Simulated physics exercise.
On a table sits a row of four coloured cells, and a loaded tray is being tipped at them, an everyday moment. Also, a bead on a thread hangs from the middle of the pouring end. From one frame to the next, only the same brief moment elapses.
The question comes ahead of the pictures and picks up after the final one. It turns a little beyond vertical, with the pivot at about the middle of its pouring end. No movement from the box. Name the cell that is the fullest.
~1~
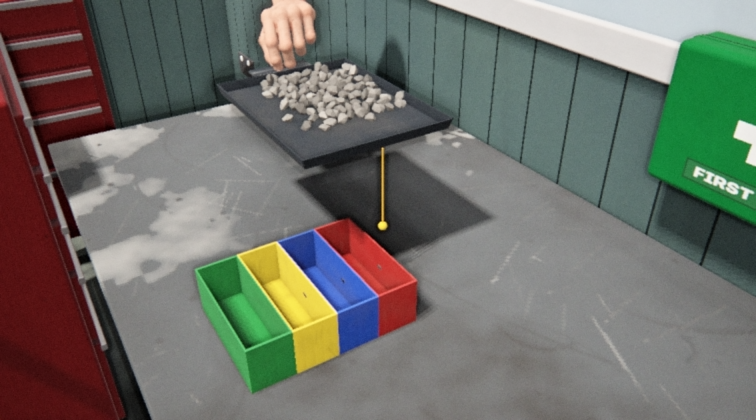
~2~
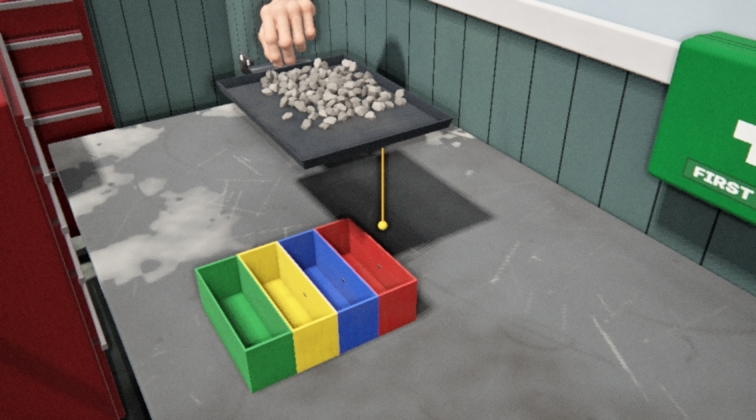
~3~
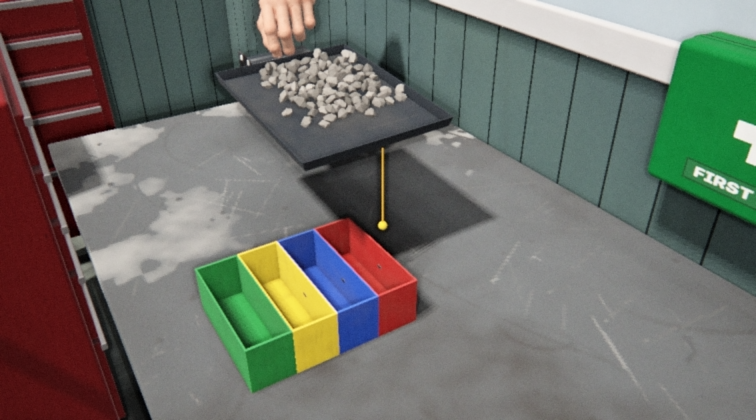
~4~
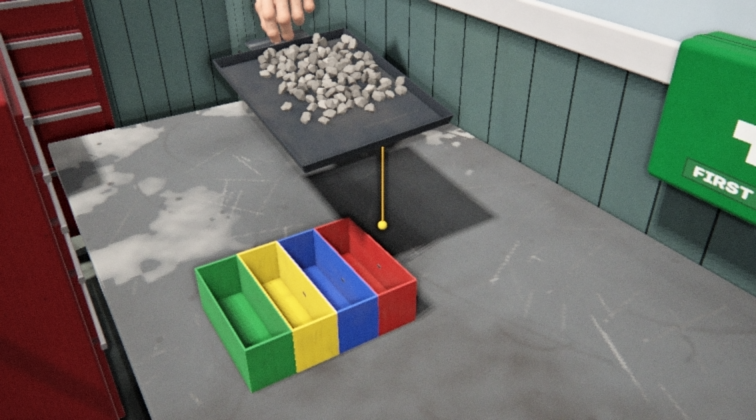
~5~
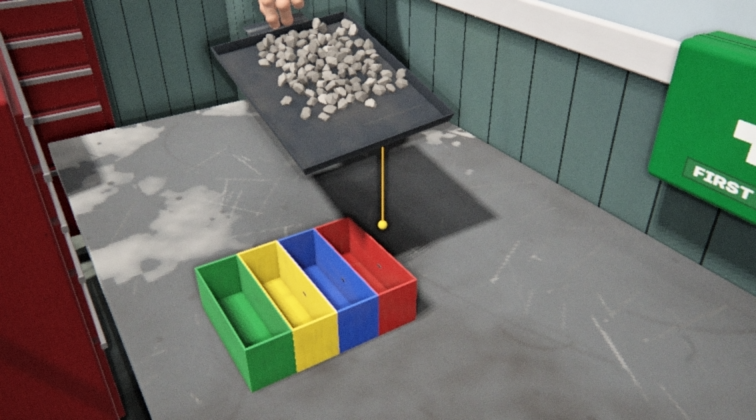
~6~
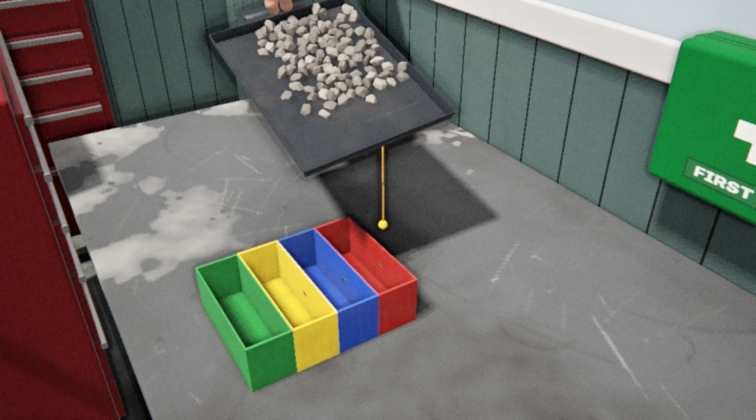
Blue.
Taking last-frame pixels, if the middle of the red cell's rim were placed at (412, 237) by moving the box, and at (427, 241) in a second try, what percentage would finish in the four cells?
Roughly 90 per cent the first time and 90 per cent the second.
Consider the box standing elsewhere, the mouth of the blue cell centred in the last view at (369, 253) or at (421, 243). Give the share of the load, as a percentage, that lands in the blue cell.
Roughly 20% first, roughly 10% second.
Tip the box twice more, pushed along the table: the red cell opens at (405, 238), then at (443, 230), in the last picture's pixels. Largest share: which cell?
So the first one goes to the yellow cell and the second to the green one.
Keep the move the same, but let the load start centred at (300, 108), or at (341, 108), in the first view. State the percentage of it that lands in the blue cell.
First some 50, then 40 per cent.
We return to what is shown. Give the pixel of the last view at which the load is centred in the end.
About pixel (345, 316).
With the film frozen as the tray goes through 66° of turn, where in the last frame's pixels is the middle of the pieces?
The load is centred about (339, 148).
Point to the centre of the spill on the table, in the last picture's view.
Estimate: Around (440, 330).
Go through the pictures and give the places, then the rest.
The first picture shows corners of the pouring end (304, 158) and (449, 118), level; middle of the load (321, 94), bits of gravel; bead on its thread (383, 226); green cell (271, 358); yellow cell (316, 339); blue cell (358, 321); red cell (397, 305).
The second picture shows corners of the pouring end (304, 158) and (449, 117), level; middle of the load (321, 91).
The third picture shows corners of the pouring end (305, 160) and (449, 116), tipped barely, lowest at the left corner; middle of the load (321, 84).
The fourth picture shows corners of the pouring end (305, 163) and (450, 114), tipped a little, lowest at the left corner; middle of the load (320, 74).
The fifth picture shows corners of the pouring end (305, 166) and (450, 112), tipped clearly, lowest at the left corner; middle of the load (320, 64).
The sixth picture shows corners of the pouring end (306, 168) and (451, 110), tipped clearly, lowest at the left corner; middle of the load (320, 55); green cell (271, 357); yellow cell (316, 338); blue cell (358, 320); red cell (397, 303).
Just after the last frame, tray tipped steeply; the larger part on the tray; just a few in the blue cell; roughly a quarter falling or outside the box.
A moment on, tray tipped past a quarter turn; just a few on the tray; roughly half in the blue cell; about a tenth in the red cell; about a tenth in the yellow cell; just a few in the green cell; roughly a quarter falling or outside the box.
Further on, tray tipped past a quarter turn; roughly half in the blue cell; roughly a quarter in the red cell; about a tenth in the yellow cell; just a few in the green cell; roughly a quarter falling or outside the box.
When it is over, tray tipped past a quarter turn; roughly half in the blue cell; roughly a quarter in the red cell; about a tenth in the yellow cell; just a few in the green cell; roughly a quarter outside the box.
